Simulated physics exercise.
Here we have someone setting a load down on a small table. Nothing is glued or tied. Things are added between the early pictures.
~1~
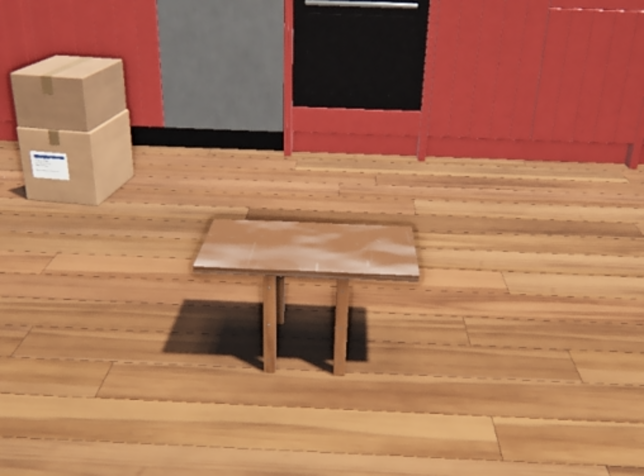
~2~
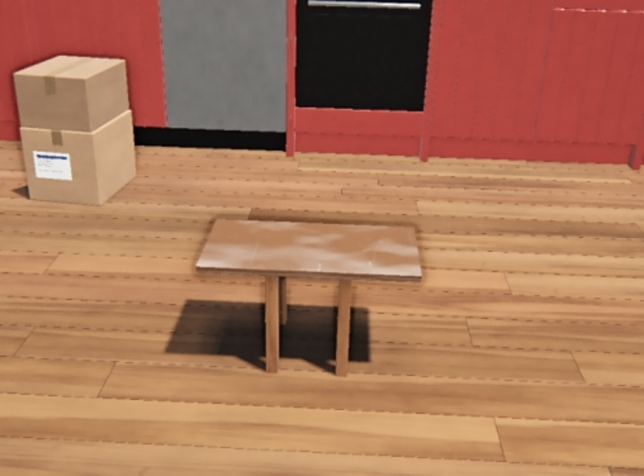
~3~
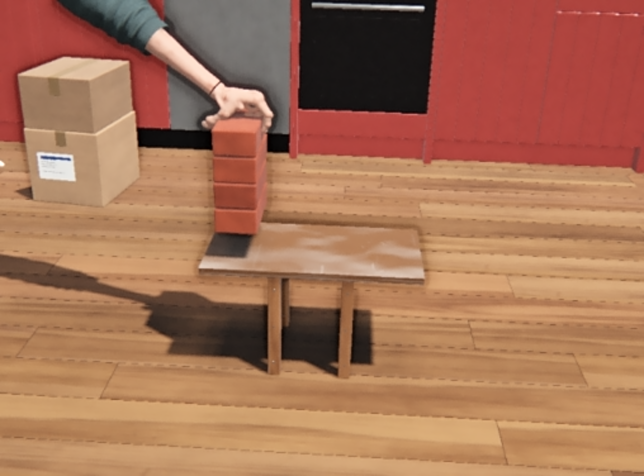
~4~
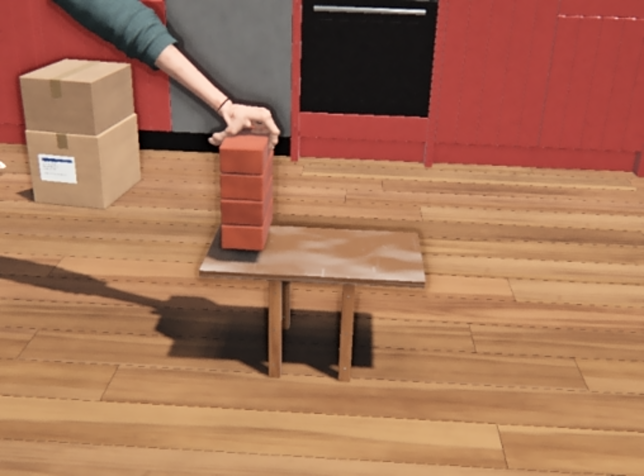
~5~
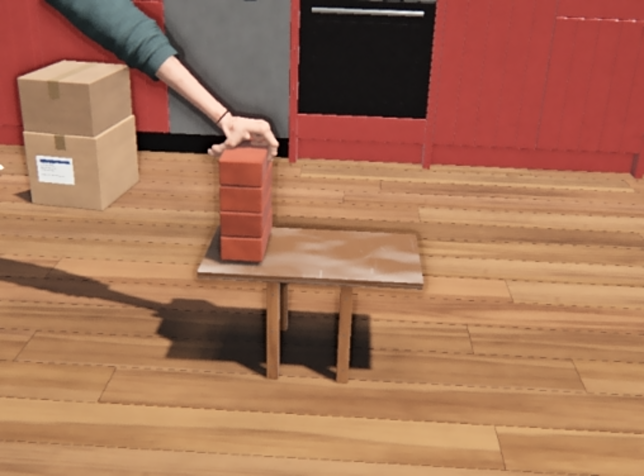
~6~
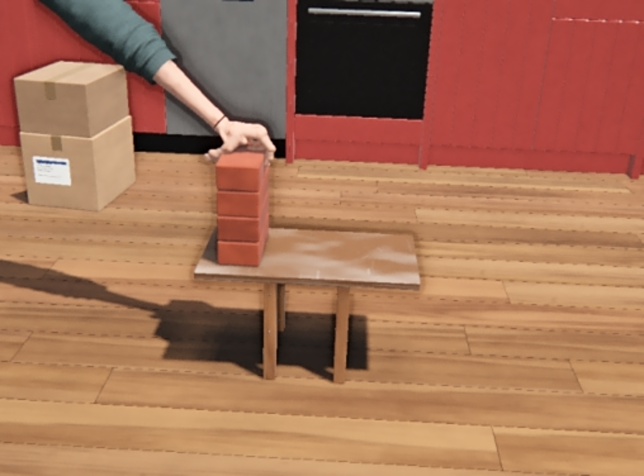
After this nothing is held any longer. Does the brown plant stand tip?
The brown plant stand tips up.
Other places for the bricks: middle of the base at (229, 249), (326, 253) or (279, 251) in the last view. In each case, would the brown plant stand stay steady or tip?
One after another: It overbalances; stays flat on its feet; holds firm.
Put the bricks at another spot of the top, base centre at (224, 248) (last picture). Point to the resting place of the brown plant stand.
About (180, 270).
Then, 0.66 s on from there, brown plant stand turned 33° from its first pose near (244, 250).
Then, 0.86 s on from there, brown plant stand turned 72° from its first pose near (199, 262).
In the end, the brown plant stand goes over, near (233, 271).
